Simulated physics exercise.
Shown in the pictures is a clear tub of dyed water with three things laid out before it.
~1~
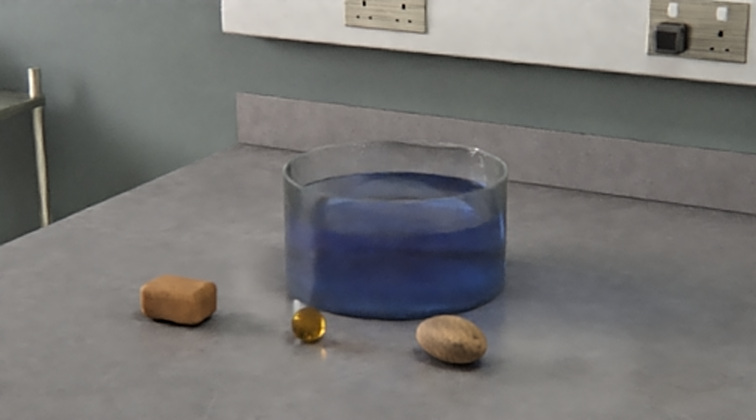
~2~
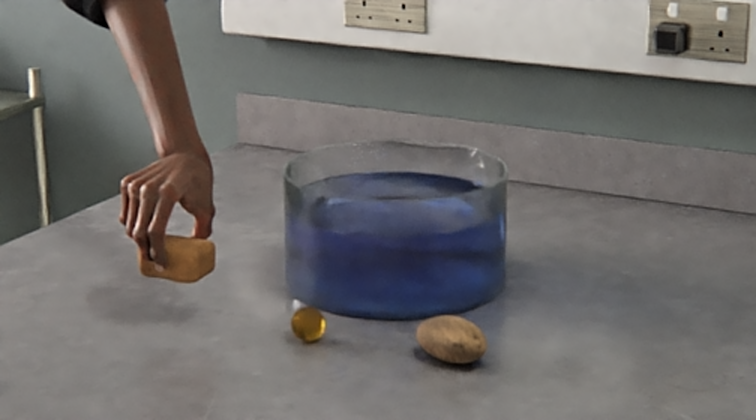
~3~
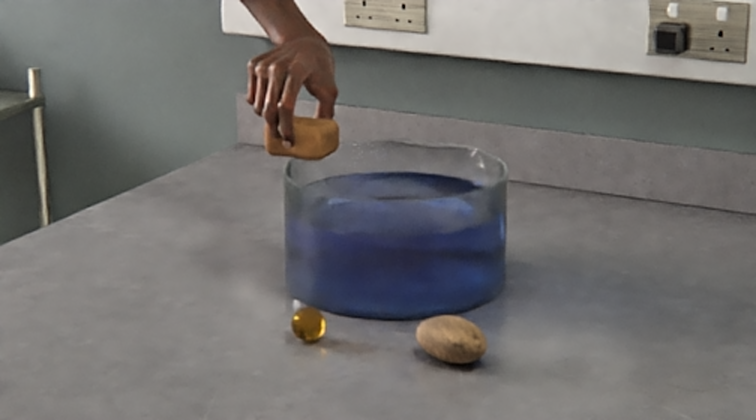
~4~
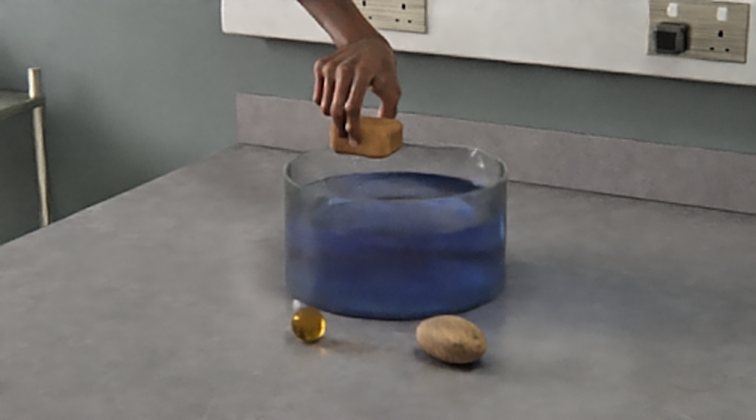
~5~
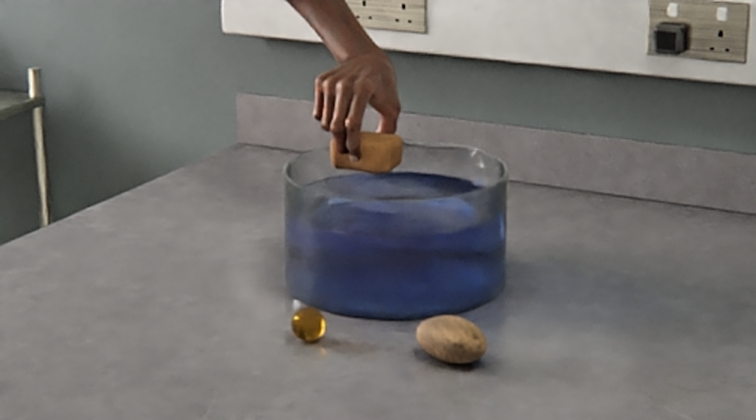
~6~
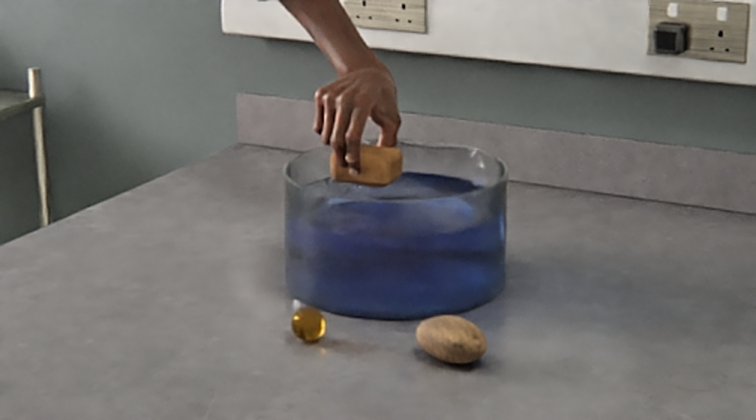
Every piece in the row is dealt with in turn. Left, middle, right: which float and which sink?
Going from the left, the first one keeps afloat, the next one heads down, and the last one heads down.
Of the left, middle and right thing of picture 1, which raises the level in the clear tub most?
Result: Rightmost block.
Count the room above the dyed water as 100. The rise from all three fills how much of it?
Share used: Roughly 8 percent.
Next, the bread roll rides on the surface.
After that, the glass marble sinks.
Finally, the potato sinks; afloat, bread roll.
